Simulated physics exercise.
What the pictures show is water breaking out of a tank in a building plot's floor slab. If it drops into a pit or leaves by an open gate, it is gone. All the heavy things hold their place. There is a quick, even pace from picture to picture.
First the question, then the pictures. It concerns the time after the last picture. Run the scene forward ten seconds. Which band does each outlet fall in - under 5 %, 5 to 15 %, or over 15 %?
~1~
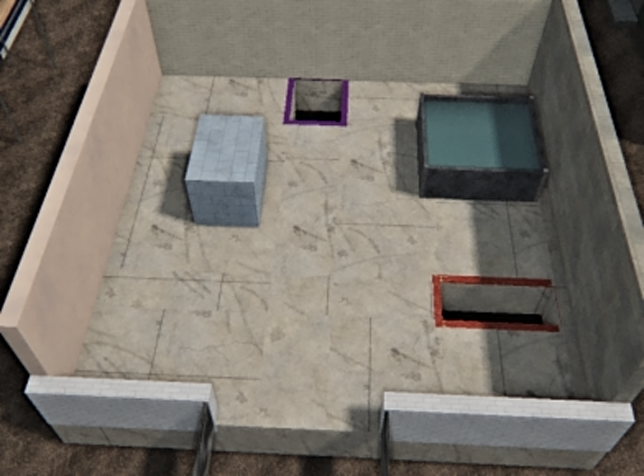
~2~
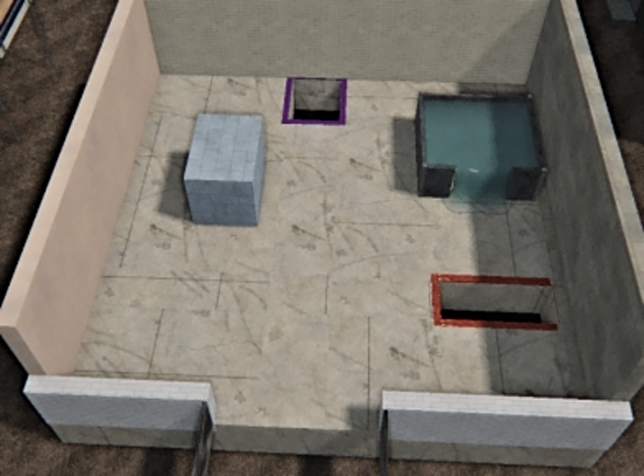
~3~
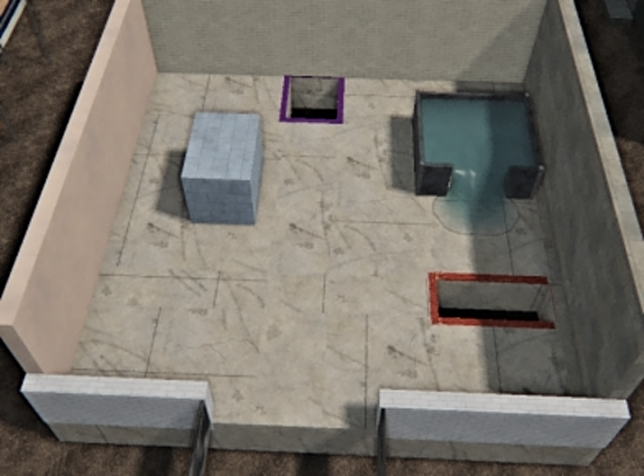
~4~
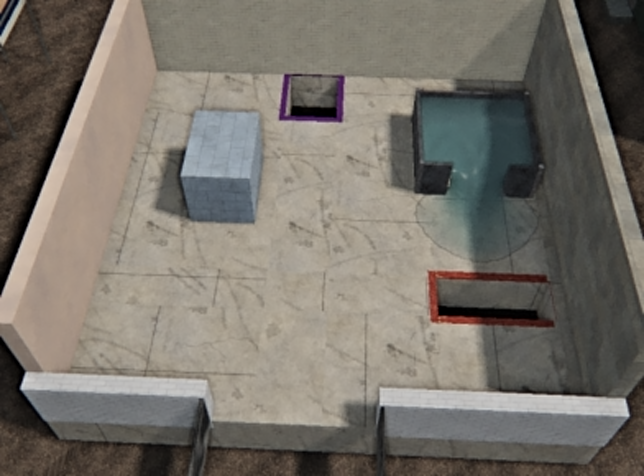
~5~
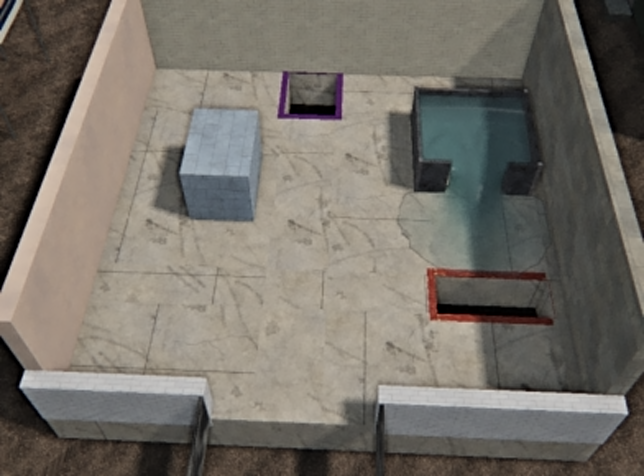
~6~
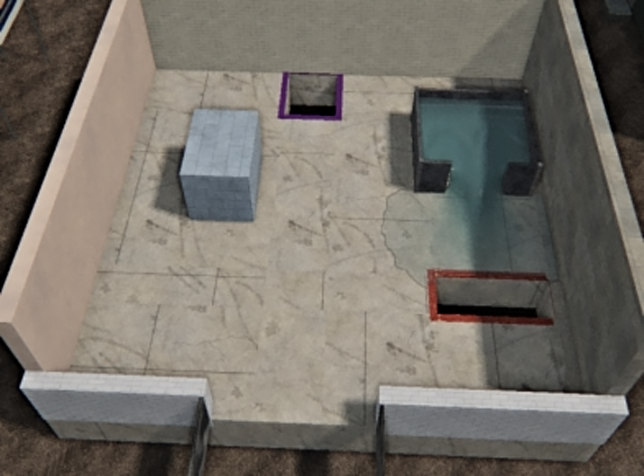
In order: The gate ends up with a share within five to fifteen per cent, the red pit ends up with a share topping fifteen per cent, the purple pit ends up with a share that stays below five per cent.
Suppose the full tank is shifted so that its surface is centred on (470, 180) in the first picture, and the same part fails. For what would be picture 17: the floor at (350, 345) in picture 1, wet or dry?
The answer is submerged.
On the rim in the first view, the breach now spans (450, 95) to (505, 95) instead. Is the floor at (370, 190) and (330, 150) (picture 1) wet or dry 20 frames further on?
The first would be still unwetted and the second drenched.
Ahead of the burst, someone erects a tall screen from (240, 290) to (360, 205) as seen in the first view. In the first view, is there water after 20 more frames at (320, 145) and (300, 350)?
Log, in order: Unreached / waterlogged.
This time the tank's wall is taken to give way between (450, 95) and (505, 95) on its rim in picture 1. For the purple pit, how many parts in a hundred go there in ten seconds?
The purple pit gets 45 per cent.
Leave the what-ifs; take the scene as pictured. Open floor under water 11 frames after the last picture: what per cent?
About 25 per cent.
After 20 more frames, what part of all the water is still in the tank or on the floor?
60 %.
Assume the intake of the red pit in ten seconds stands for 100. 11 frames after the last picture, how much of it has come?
Share at that point: Close to 40 in a hundred.
A moment on, water covers 15 % of the floor; the gate 0 %, the red pit 12 %, the purple pit 0 %.
Next, water covers 25 % of the floor; the gate 0 %, the red pit 25 %, the purple pit 0 %.
Then, water covers 25 % of the floor; the gate 3 %, the red pit 37 %, the purple pit 0 %.
Later, water covers 25 % of the floor; the gate 6 %, the red pit 51 %, the purple pit 0 %.
In the end, water covers 25 % of the floor; the gate 8 %, the red pit 62 %, the purple pit 0 %.
